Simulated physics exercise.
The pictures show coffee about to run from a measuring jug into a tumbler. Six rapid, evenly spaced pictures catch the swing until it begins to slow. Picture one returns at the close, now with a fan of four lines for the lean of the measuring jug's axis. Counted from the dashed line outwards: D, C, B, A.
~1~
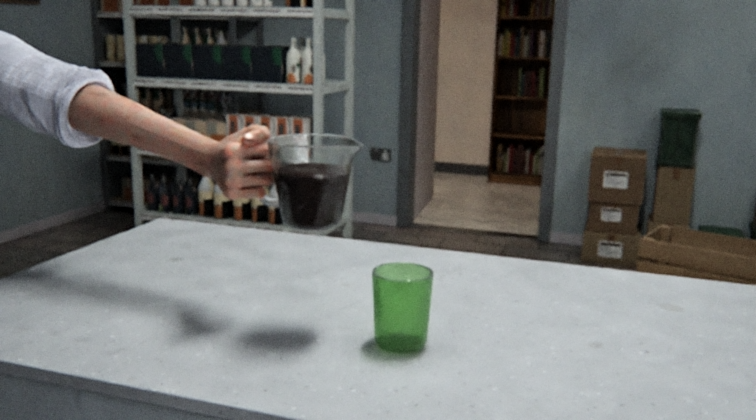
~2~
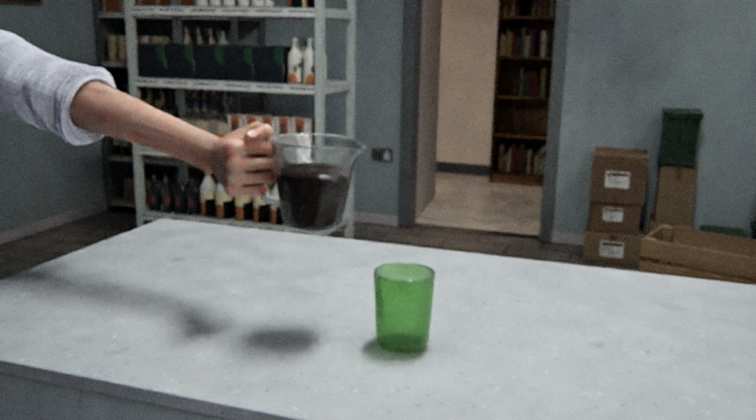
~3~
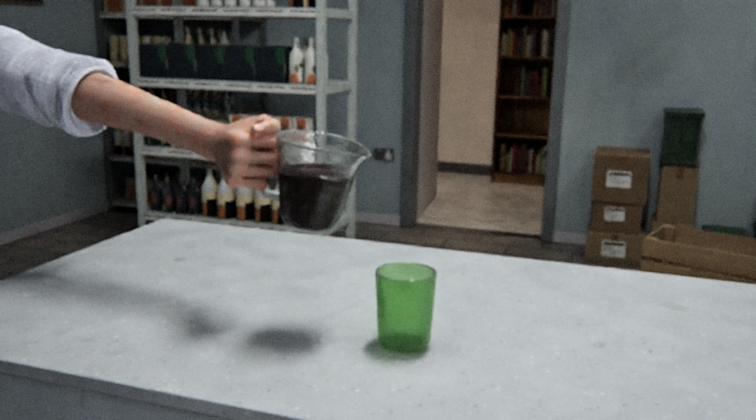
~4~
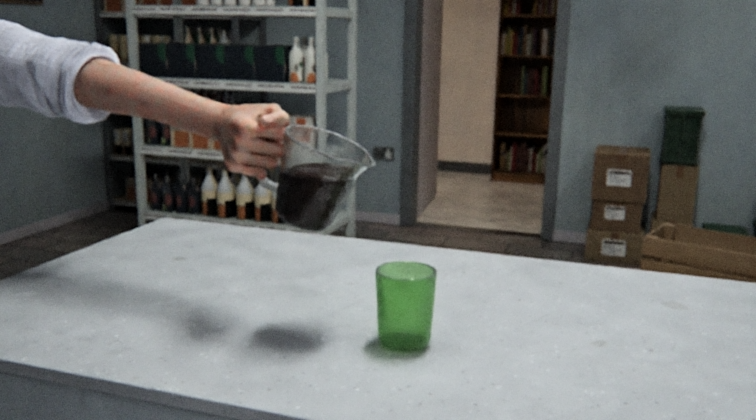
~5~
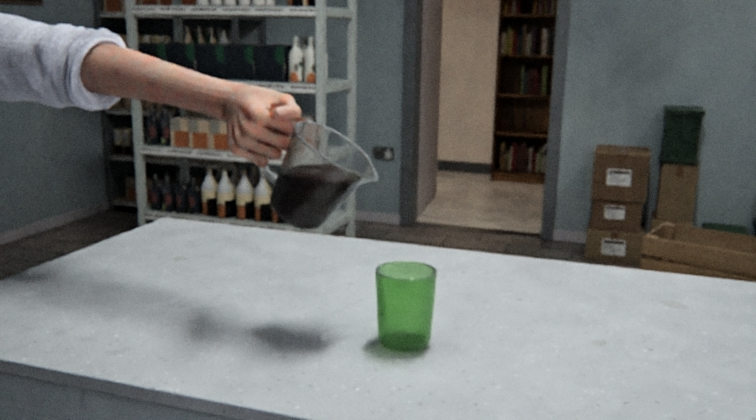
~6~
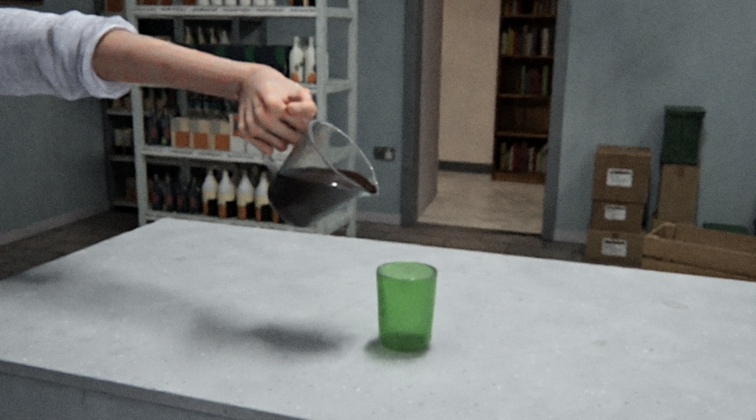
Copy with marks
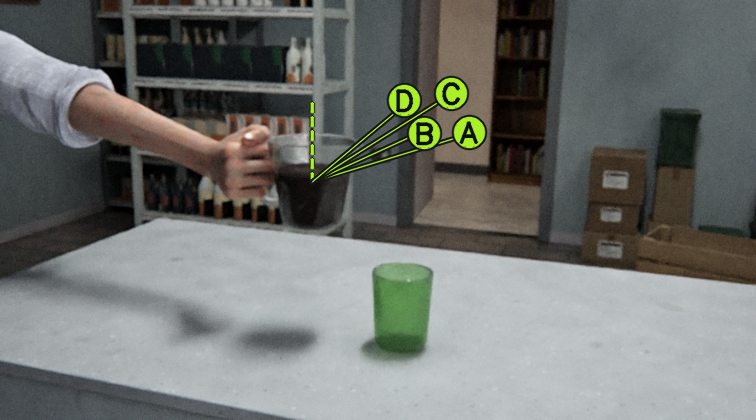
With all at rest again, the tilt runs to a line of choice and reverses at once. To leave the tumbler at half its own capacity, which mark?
Go for B.
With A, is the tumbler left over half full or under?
Over half.
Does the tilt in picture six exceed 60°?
No.
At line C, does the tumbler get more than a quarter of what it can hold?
Yes, clearly.
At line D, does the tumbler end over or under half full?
Under half.
In lime, A at (453, 138); B at (407, 138); C at (437, 102); D at (393, 114).
For line A, the tumbler ends with about 68 % of what it can hold.
For line B, the tumbler ends with about 52 % of what it can hold.
For line C, the tumbler ends with about 35 % of what it can hold.
For line D, the tumbler ends with about 21 % of what it can hold.
